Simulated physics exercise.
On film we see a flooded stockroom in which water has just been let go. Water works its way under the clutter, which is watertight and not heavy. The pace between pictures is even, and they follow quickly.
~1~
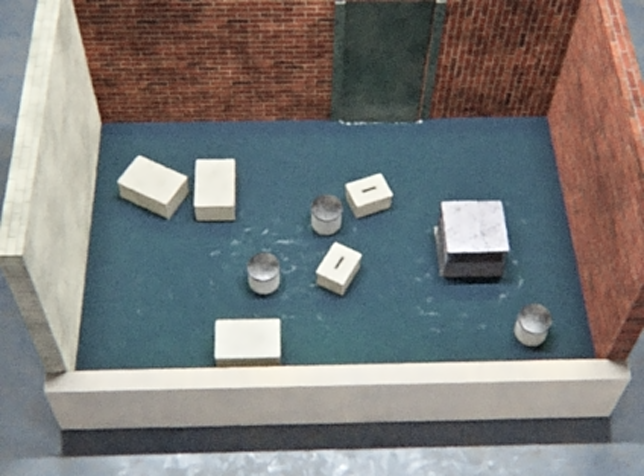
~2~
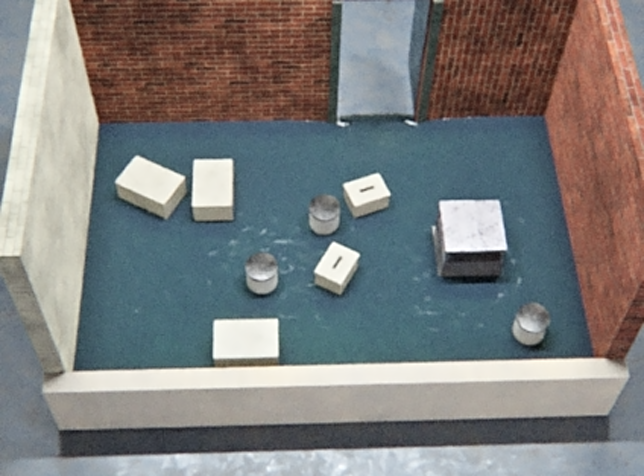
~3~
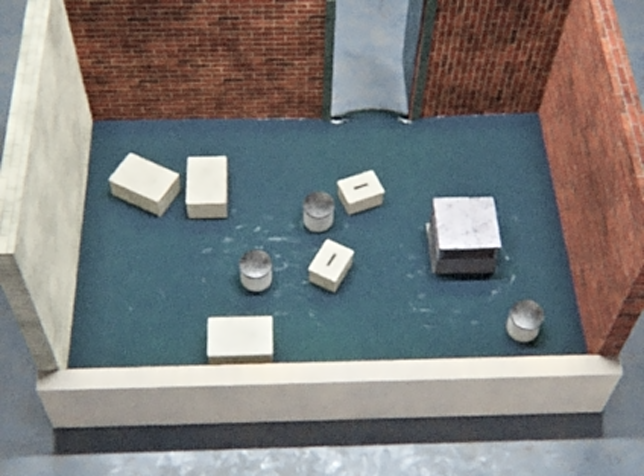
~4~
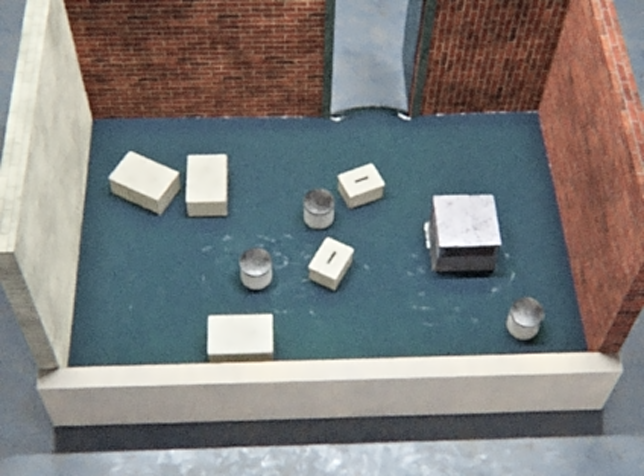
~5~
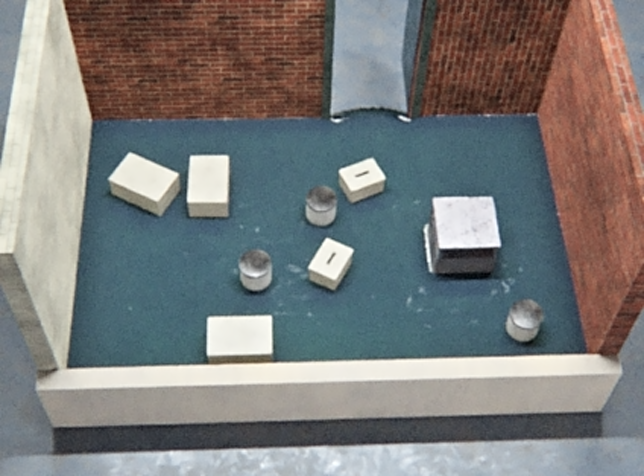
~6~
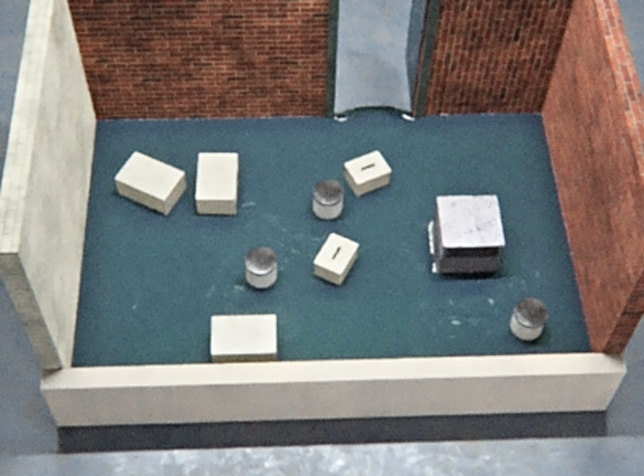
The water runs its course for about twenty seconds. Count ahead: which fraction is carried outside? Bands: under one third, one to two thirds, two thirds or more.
It reaches a third, not two.
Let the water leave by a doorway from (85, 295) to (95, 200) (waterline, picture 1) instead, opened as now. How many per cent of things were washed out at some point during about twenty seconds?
About 90 %.
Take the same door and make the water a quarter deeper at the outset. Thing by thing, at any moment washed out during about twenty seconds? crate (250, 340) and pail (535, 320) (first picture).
First object: Never leaves; second object: Never leaves.
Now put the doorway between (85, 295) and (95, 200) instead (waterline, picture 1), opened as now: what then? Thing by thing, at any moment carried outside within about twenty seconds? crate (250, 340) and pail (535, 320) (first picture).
First object: Carried off; second object: Never leaves.
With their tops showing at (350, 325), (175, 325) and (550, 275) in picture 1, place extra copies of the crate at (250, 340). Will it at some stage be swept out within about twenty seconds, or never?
Outcome for each, listed in order: Does not leave, does not leave, does not leave.
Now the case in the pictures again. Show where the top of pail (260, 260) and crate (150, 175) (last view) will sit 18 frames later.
Near (291, 222) and (178, 157).
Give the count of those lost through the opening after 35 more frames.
That makes 4.
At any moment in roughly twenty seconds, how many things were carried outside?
I make it 4 of them.
A moment on, 0 of 8 are out; 8 afloat.
Next, 2 of 8 are out; 6 afloat.
Later, 4 of 8 are out; 4 afloat.
In the end, 4 of 8 are out; 4 afloat.
